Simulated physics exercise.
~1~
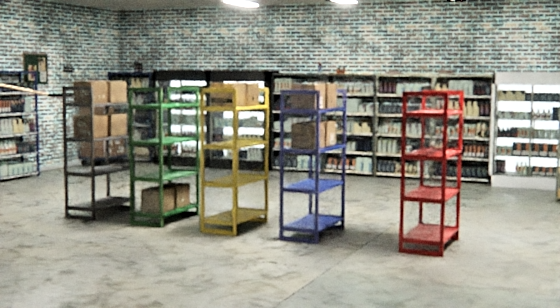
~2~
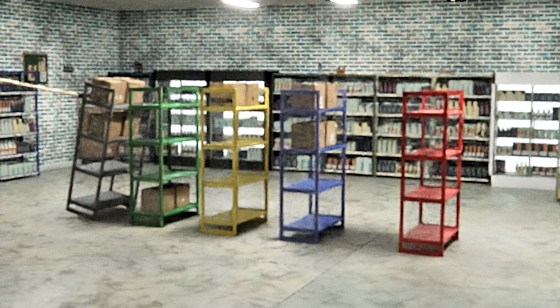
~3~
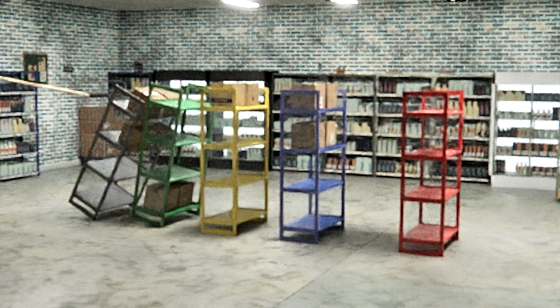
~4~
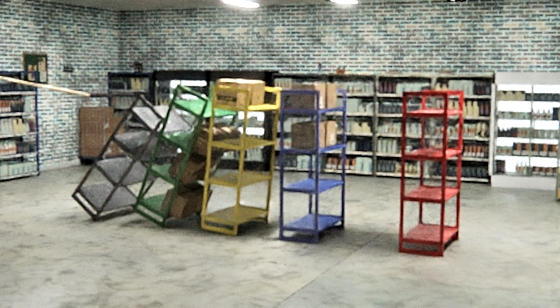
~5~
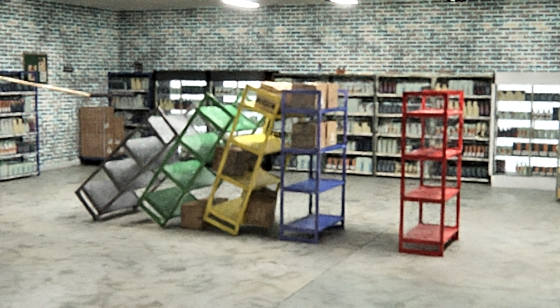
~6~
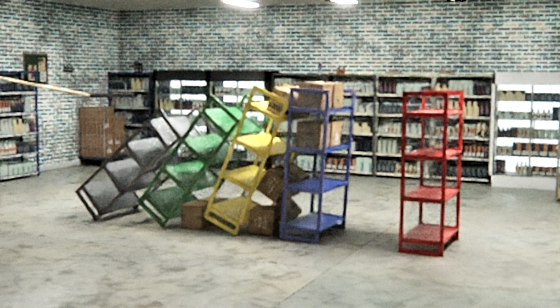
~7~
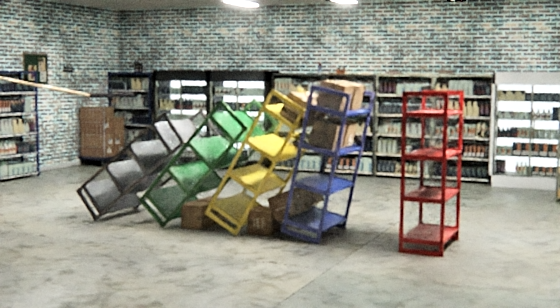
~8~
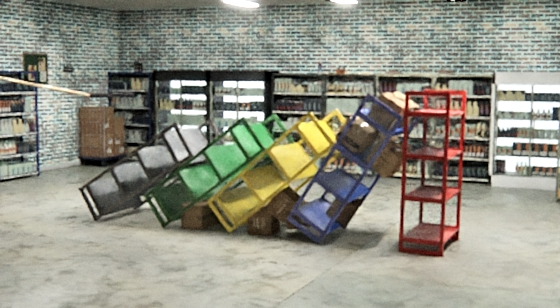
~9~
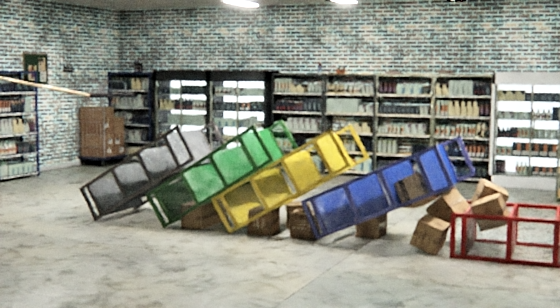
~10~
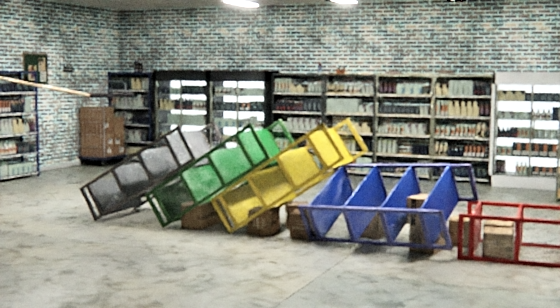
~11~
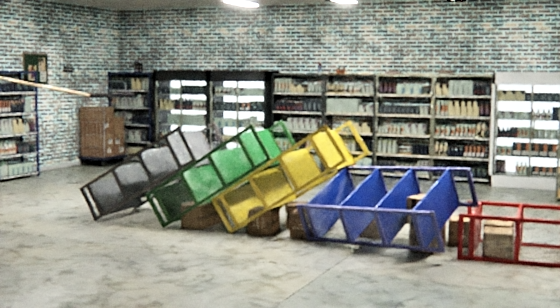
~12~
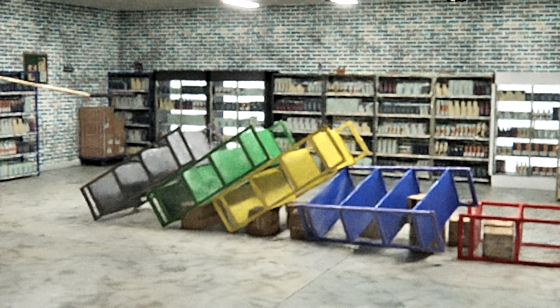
Coloured shelving units toppling rightward one after another, spilling boxes, grey, green and yellow left leaning, blue and red lying flat.
